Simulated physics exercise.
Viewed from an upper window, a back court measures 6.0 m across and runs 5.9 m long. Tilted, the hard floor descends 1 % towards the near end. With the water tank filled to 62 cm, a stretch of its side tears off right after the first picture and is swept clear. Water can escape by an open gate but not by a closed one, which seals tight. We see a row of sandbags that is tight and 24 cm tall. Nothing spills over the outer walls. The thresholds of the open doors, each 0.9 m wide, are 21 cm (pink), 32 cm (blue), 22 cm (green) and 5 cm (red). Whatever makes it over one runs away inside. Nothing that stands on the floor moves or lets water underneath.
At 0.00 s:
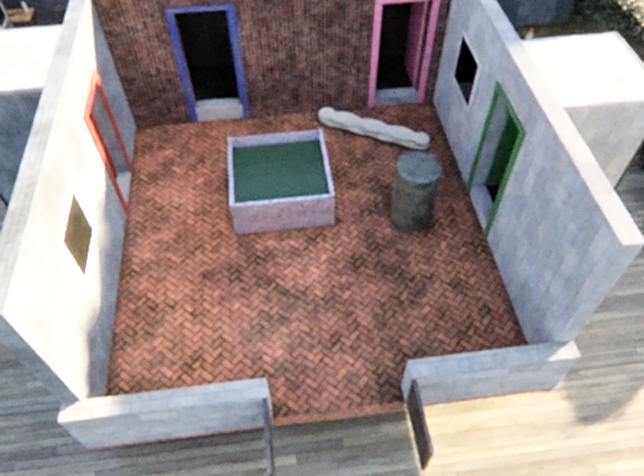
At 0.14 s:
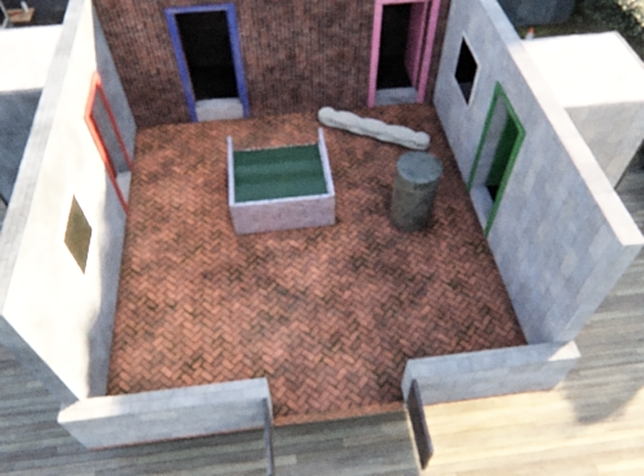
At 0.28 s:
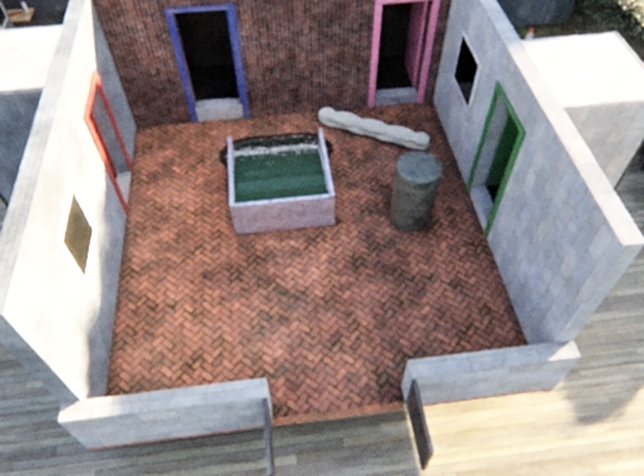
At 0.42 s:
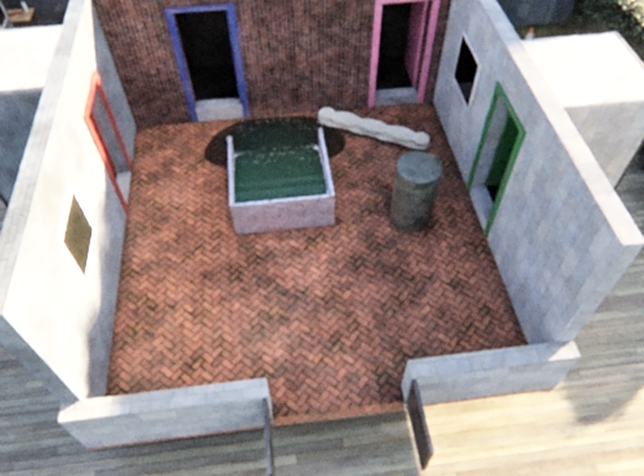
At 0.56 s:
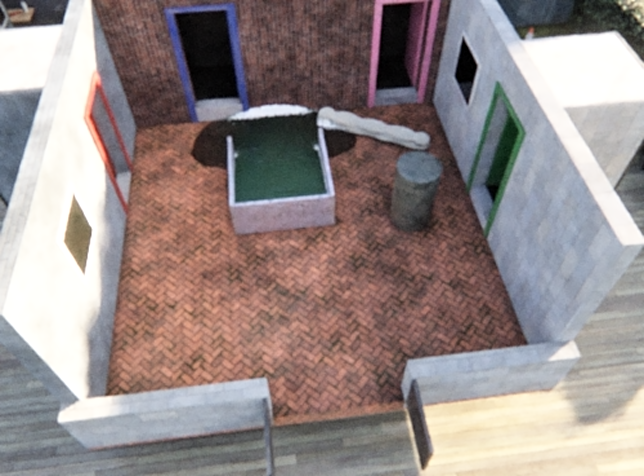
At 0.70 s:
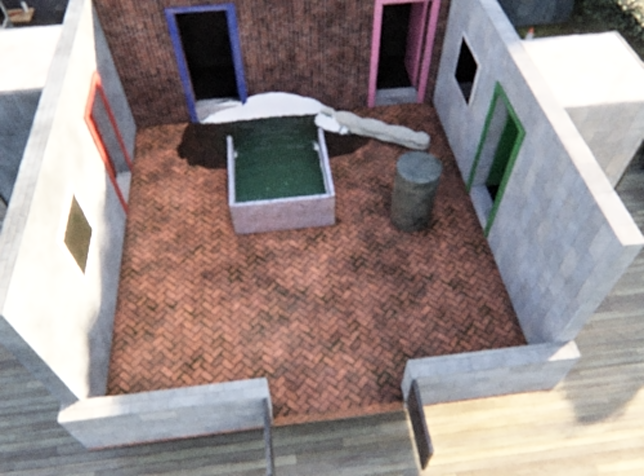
Water pours from the far side of a tank and spreads across the brick courtyard floor.
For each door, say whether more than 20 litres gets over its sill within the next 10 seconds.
In order: The pink door undershoots the limit, the blue door undershoots the limit, the green door undershoots the limit, the red door overshoots the limit.
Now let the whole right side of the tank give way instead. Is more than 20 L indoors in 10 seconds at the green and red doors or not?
Log - green: Threshold not reached, red: Threshold not reached.
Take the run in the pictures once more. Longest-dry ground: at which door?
Lab note: Last arrival at the green door.
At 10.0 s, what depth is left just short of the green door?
3.5 cm or so.
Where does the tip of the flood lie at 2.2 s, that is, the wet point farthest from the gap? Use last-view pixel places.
That lands around (432, 105) in the last picture.
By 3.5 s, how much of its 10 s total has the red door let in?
Share by then: ~ 40 %.
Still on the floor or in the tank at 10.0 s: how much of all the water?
Some 88 in a hundred.
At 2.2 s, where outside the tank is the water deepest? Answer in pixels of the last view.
Near (137, 131).
After 1.4 s water covers 15 % of the floor and is deepest (40 cm) near (274, 119); pink door 2 cm at the sill, 0 L in, blue door 28 cm at the sill, 1 L in, green door not reached, red door not reached.
After 2.2 s water covers 25 % of the floor and is deepest (32 cm) near (137, 131); pink door 4 cm at the sill, 0 L in, blue door 20 cm at the sill, 2 L in, green door not reached, red door 7 cm at the sill, 0 L in.
After 3.5 s water covers 50 % of the floor and is deepest (18 cm) near (136, 138); pink door 4 cm at the sill, 0 L in, blue door 10 cm at the sill, 2 L in, green door 13 cm at the sill, 0 L in, red door 11 cm at the sill, 18 L in.
After 6.0 s water covers 80 % of the floor and is deepest (12 cm) near (104, 421); pink door 4 cm at the sill, 0 L in, blue door 7 cm at the sill, 2 L in, green door 6 cm at the sill, 0 L in, red door 6 cm at the sill, 43 L in.
After 10.0 s water covers 90 % of the floor and is deepest (8 cm) near (104, 421); pink door 4 cm at the sill, 0 L in, blue door 3 cm at the sill, 2 L in, green door 4 cm at the sill, 0 L in, red door 4 cm at the sill, 44 L in.
